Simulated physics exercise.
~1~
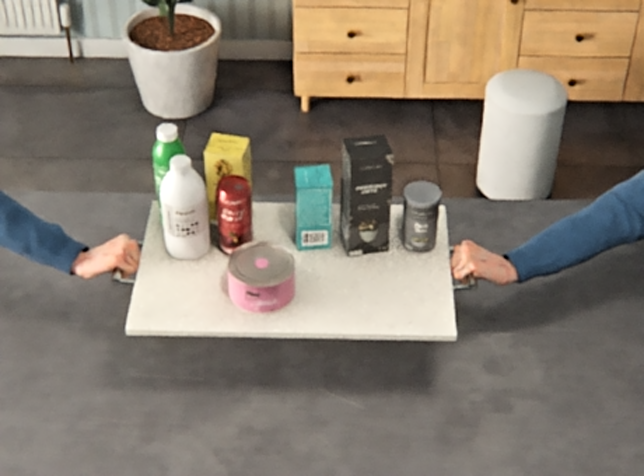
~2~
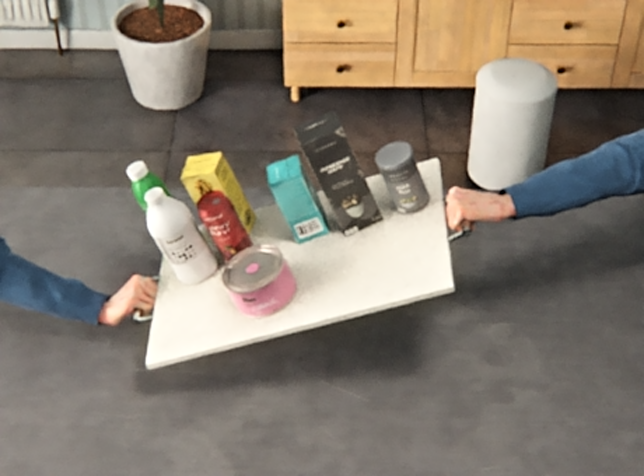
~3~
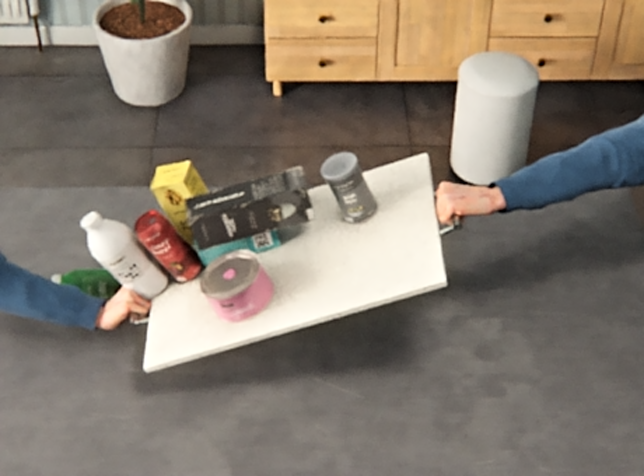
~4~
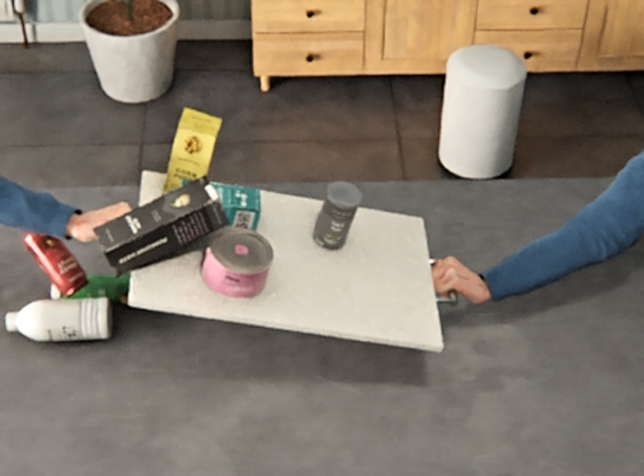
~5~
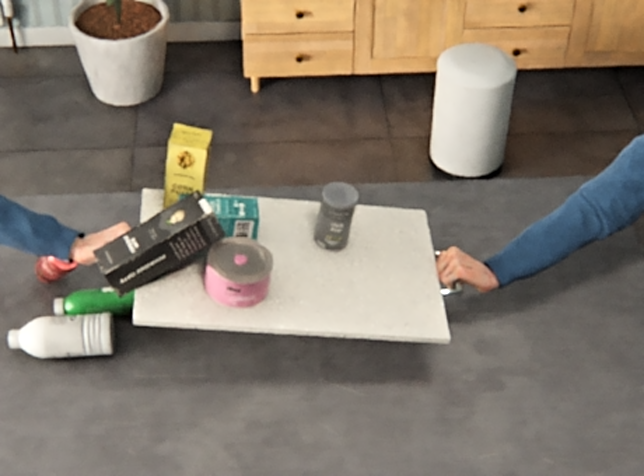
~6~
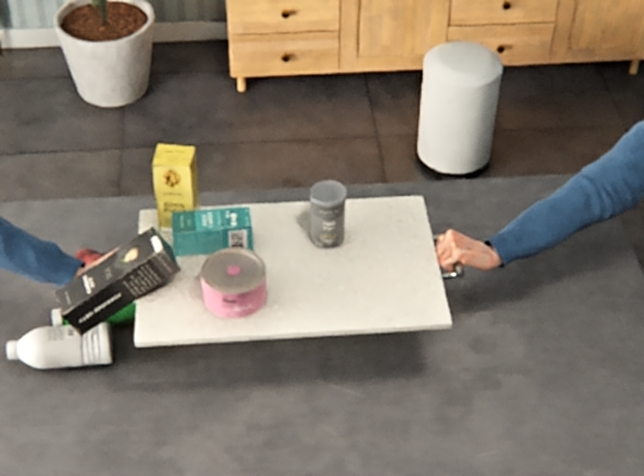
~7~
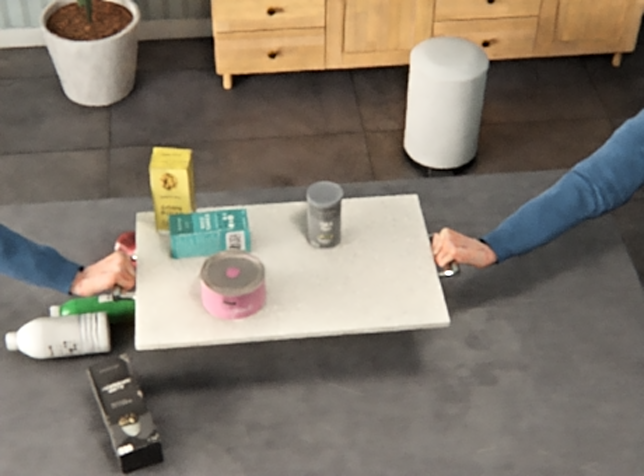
Bottles, cartons and cans toppled and slid as two hands tipped a rimless white tray left, then right, and levelled it; the white and green bottles, red can and black carton fell off, while the turquoise carton stayed aboard on its side.
